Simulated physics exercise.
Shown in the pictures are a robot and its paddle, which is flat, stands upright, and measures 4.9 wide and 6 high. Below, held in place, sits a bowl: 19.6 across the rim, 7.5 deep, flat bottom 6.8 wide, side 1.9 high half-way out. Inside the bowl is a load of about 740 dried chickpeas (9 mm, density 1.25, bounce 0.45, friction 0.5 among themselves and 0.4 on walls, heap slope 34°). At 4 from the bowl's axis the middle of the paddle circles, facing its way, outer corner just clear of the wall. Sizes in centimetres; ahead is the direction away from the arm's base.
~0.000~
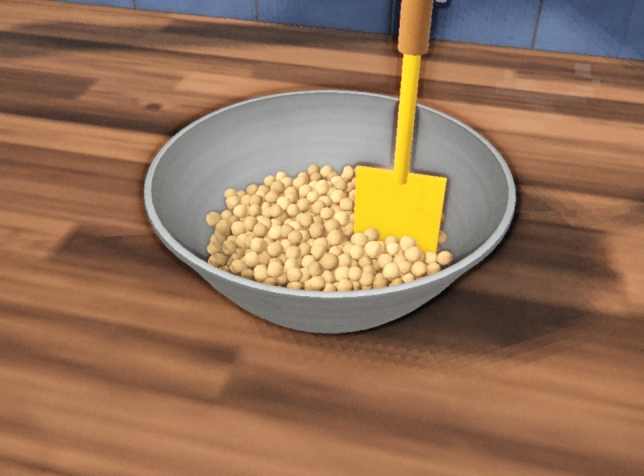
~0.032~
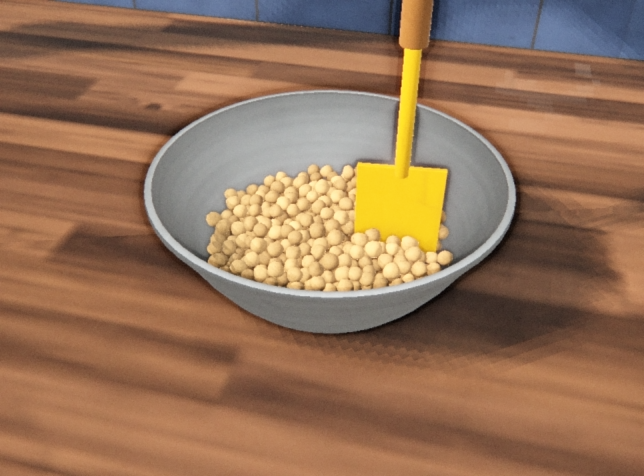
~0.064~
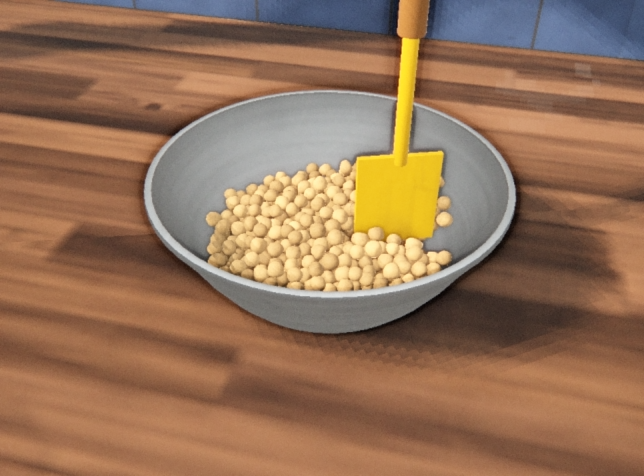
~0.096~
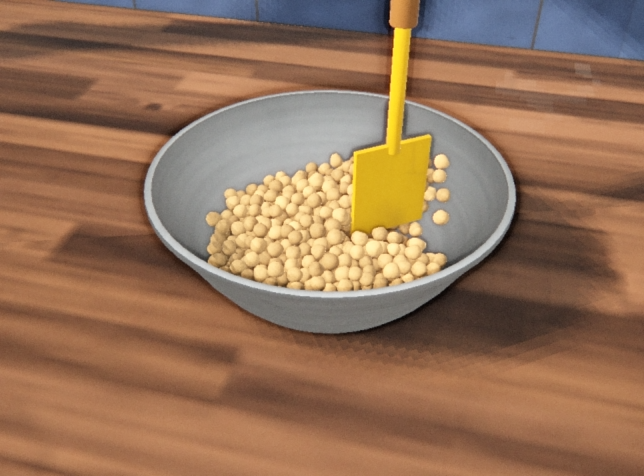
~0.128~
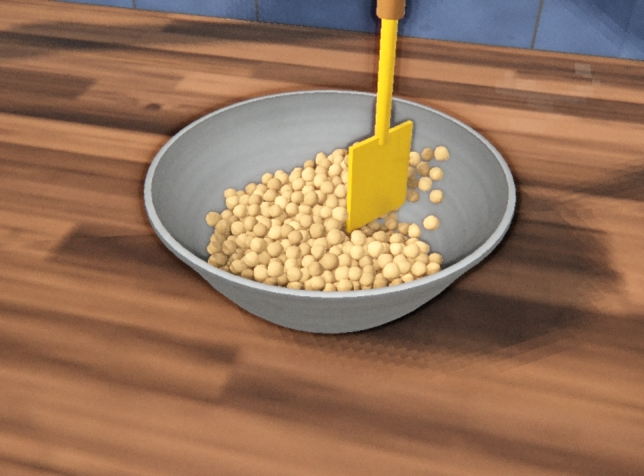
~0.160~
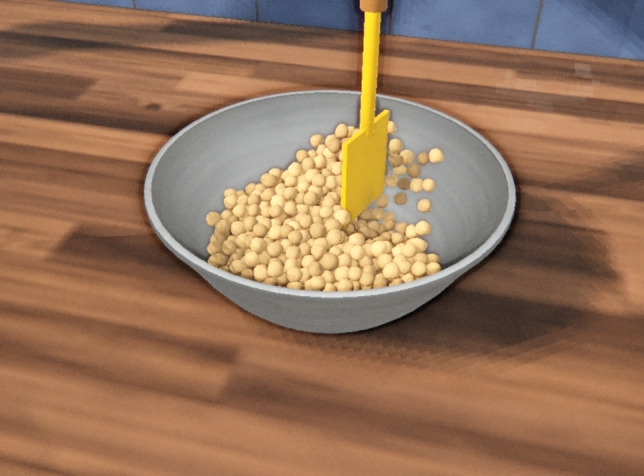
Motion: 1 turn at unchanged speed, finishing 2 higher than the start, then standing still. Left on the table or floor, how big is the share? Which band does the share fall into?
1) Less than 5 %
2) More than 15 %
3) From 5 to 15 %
Option 1: Less than 5 %.
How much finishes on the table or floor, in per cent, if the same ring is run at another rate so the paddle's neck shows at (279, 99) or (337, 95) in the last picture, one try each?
Near 15 per cent for the first, near 5 per cent for the second.
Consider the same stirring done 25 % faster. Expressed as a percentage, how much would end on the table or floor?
Estimate: Near 0 in a hundred.
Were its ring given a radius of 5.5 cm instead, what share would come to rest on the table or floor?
In that case some 0 per cent.
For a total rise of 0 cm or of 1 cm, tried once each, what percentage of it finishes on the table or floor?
Estimates: 0 % and 0 %.
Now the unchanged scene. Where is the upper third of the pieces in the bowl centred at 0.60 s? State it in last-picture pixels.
(354, 262).
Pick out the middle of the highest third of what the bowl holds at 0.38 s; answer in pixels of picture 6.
Around (243, 222).
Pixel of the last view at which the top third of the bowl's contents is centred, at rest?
(362, 239).
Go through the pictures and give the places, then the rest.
In the first frame, paddle neck at (404, 149), 0° round; upper third of the load around (323, 227), from x 215 to 445, top at y 170; 736 in the bowl.
In the second frame, paddle neck at (405, 143), 7° round; upper third of the load around (325, 225), from x 215 to 445, top at y 170.
In the third frame, paddle neck at (403, 132), 22° round; upper third of the load around (327, 217), from x 215 to 445, top at y 170.
In the fourth frame, paddle neck at (395, 121), 38° round; upper third of the load around (330, 211), from x 215 to 445, top at y 150.
In the fifth frame, paddle neck at (384, 111), 54° round; upper third of the load around (327, 204), from x 215 to 440, top at y 140.
In the sixth frame, paddle neck at (368, 103), 71° round; upper third of the load around (321, 197), from x 215 to 435, top at y 130; 736 in the bowl.
By 0.38 s, 182° round, highest piece 8 above the table; 736 in the bowl.
By 0.60 s, 294° round, highest piece 8 above the table; 735 in the bowl, 1 in flight or on the tool.
By 0.91 s, 0° round, highest piece 6 above the table; 735 in the bowl, 1 on the table or floor.
By 1.61 s, 0° round, highest piece 6 above the table; 735 in the bowl, 1 on the table or floor.
Final count, 735 in the bowl, 1 on the table or floor. That is 0 % on the table or floor.
